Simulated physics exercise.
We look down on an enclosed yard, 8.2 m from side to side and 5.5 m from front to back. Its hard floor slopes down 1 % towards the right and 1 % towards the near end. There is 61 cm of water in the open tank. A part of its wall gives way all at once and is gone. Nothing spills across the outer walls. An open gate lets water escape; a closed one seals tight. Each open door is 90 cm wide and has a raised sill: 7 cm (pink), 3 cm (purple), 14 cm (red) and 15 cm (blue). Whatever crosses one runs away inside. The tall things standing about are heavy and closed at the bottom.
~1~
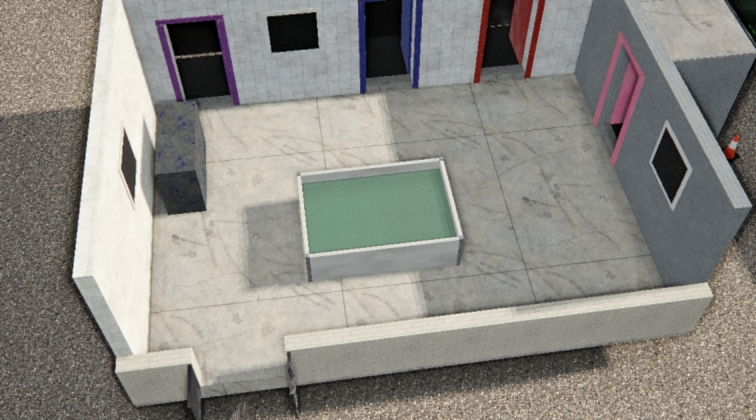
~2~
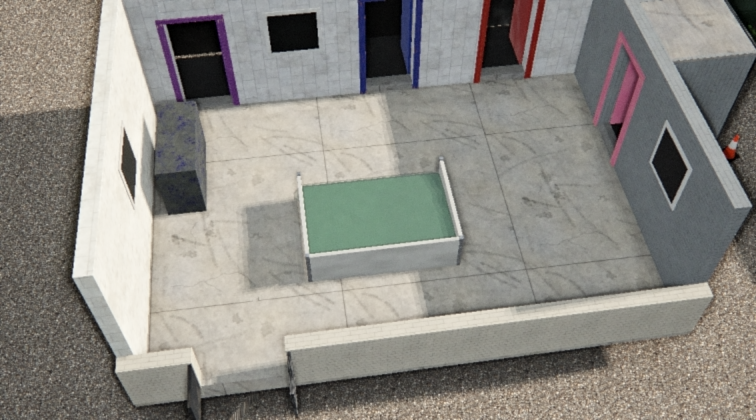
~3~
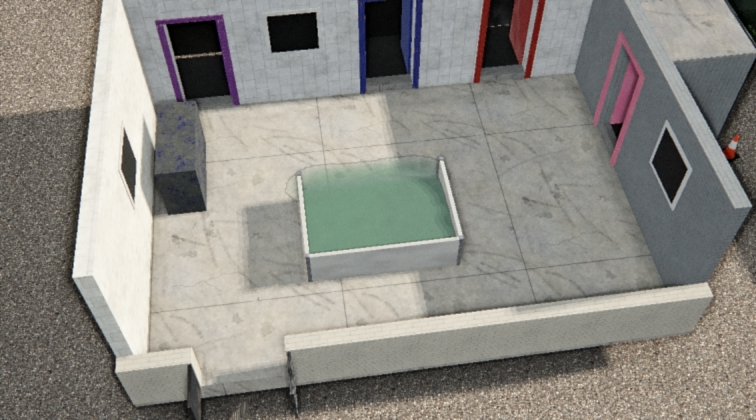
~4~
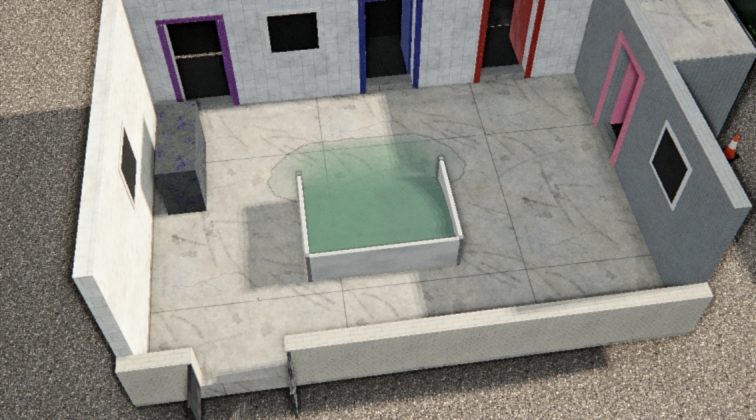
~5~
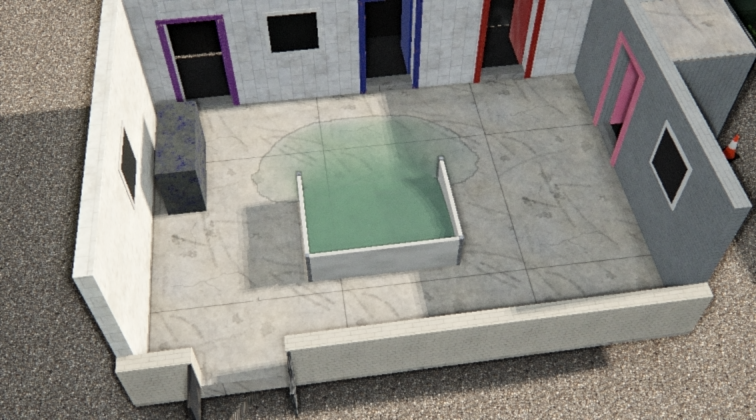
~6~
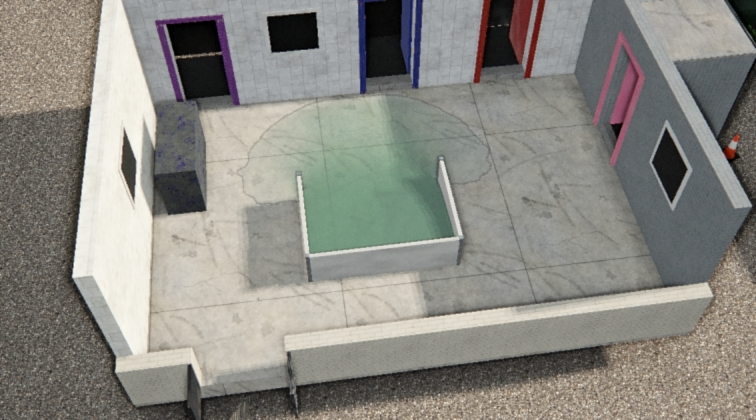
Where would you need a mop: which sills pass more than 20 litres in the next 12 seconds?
Within that time: At the pink door it exceeds the limit; at the purple door it exceeds the limit; at the red door it keeps below the limit; at the blue door it goes over the limit.
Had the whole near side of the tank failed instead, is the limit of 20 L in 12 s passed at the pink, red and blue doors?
Against that limit: Pink under, red not over, blue below.
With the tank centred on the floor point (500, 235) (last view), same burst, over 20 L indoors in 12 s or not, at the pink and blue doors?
Against that limit: Pink past it, blue above.
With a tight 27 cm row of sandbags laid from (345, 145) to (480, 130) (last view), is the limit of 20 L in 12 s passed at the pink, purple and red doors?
Against that limit: Pink over, purple past it, red below.
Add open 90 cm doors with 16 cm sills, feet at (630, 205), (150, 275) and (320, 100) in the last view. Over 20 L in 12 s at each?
In turn: Under, below, past it.
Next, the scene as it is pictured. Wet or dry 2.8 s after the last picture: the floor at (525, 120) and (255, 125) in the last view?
In that order: Under water, wet.
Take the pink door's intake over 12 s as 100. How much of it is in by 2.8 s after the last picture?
Some 0 per cent by then.
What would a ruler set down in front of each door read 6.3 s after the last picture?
In cm: Pink 10, purple 5, red 6, blue 3.
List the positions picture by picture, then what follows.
The open tank at (377, 208) is whole and still, 61 cm deep, in the first frame.
The front is at a hidden place, 1.2 m from the gap on the open tank's far side; 0.4 m2 of floor is under water; 61 cm left at the back of the open tank, in the second frame.
The front is at (292, 183), 1.4 m from the gap on the open tank's far side; 1.5 m2 of floor is under water; 61 cm left at the back of the open tank, in the third frame.
Water pours out on the open tank's far side and has run 1.7 m, to (278, 171); typically 9 cm deep outside, 56 cm at the open tank's back, in the fourth frame.
The front is at (270, 157), 2.0 m from the gap on the open tank's far side; 5.1 m2 of floor is under water; 51 cm left at the back of the open tank, in the fifth frame.
Water pours out on the open tank's far side and has run 2.4 m, to (401, 99); typically 6 cm deep outside, 51 cm at the open tank's back, in the sixth frame.
Then, 0.7 s after the last picture water covers 25 % of the floor and is deepest (37 cm) near (347, 97); pink door not reached, purple door not reached, red door not reached, blue door 34 cm at the sill, 40 L in.
Then, 1.5 s after the last picture water covers 30 % of the floor and is deepest (28 cm) near (347, 97); pink door not reached, purple door 10 cm at the sill, 6 L in, red door 13 cm at the sill, 0 L in, blue door 29 cm at the sill, 116 L in.
Then, 2.8 s after the last picture water covers 45 % of the floor and is deepest (24 cm) near (576, 82); pink door 12 cm at the sill, 0 L in, purple door 6 cm at the sill, 28 L in, red door 8 cm at the sill, 0 L in, blue door 15 cm at the sill, 156 L in.
Then, 6.3 s after the last picture water covers 85 % of the floor and is deepest (18 cm) near (669, 302); pink door 10 cm at the sill, 36 L in, purple door 5 cm at the sill, 102 L in, red door 6 cm at the sill, 0 L in, blue door 3 cm at the sill, 157 L in.
Then, 11.3 s after the last picture water covers 75 % of the floor and is deepest (11 cm) near (448, 340); pink door 7 cm at the sill, 42 L in, purple door 1 cm at the sill, 105 L in, red door 3 cm at the sill, 0 L in, blue door 1 cm at the sill, 157 L in.
